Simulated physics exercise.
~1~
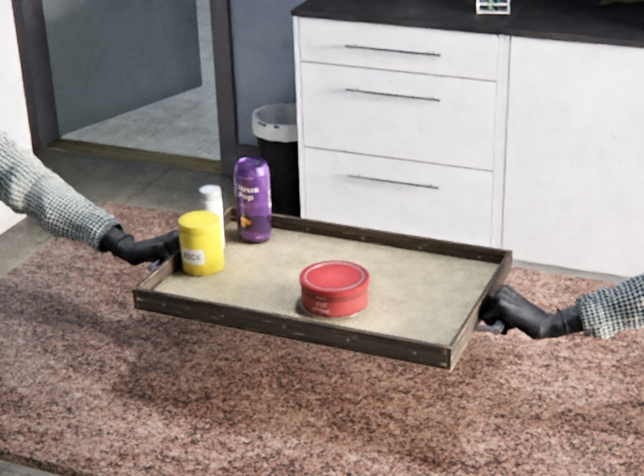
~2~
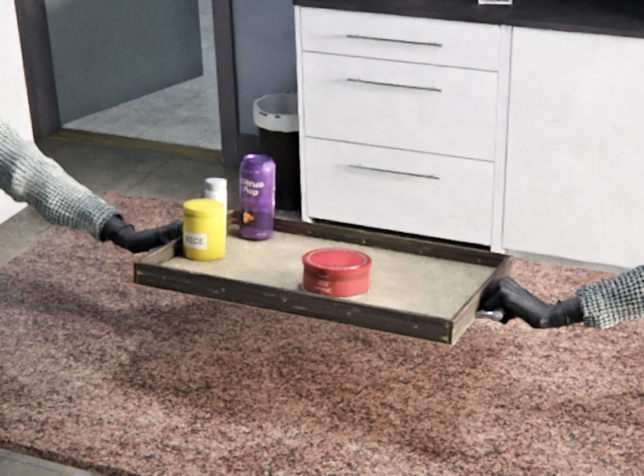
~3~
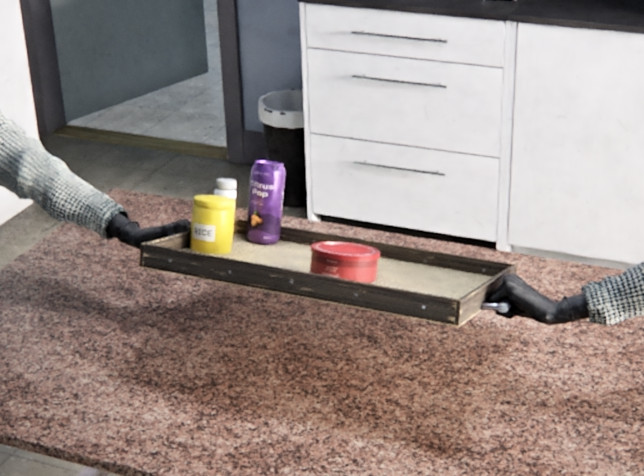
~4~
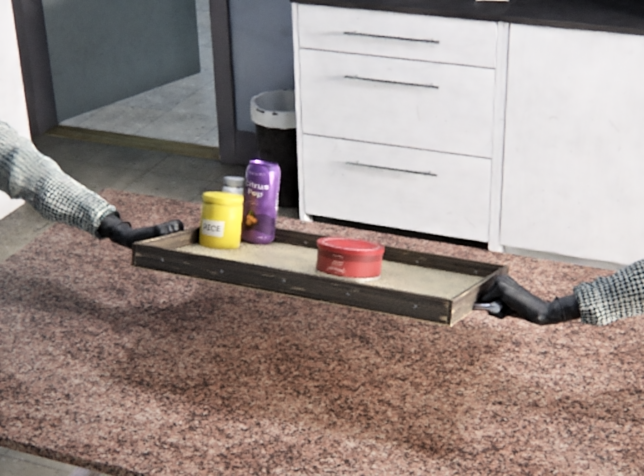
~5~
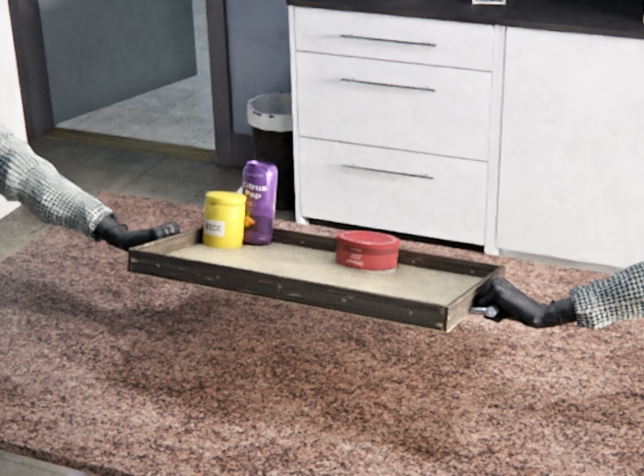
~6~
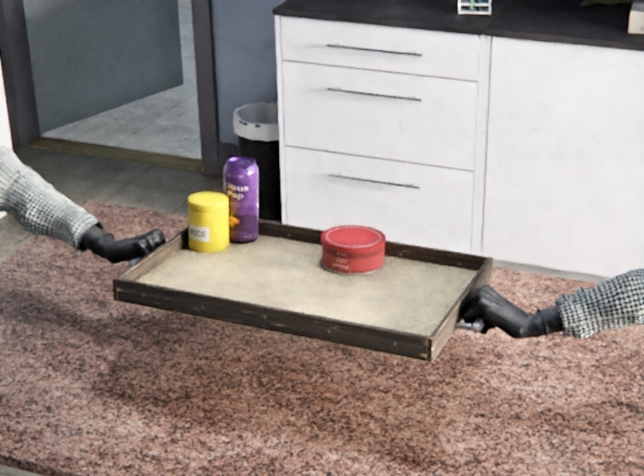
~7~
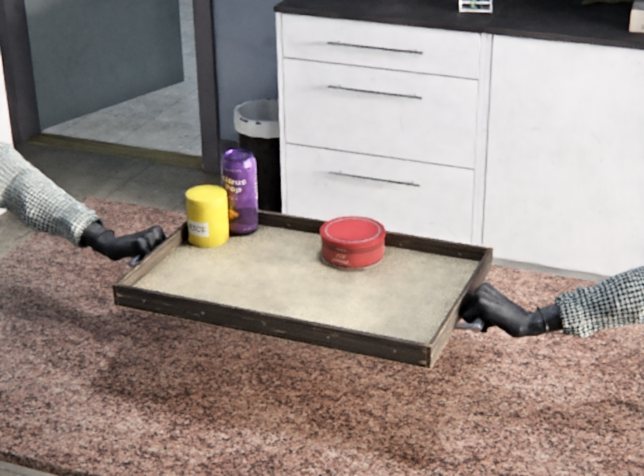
A shallow tray with a dark rim is held level by two black-gloved hands, one at each end, above a reddish-brown rug, seen from slightly above by a gently swaying camera. A yellow jar, a white shaker and a purple can stand at its left end, with a red tub nearer the middle, and white drawers behind. The hands tip the tray towards the far side, and the red tub slides back while the yellow jar shifts too. The white shaker disappears behind them. The tray levels again, leaving the jar, can and tub upright near the far edge, the shaker gone from it.
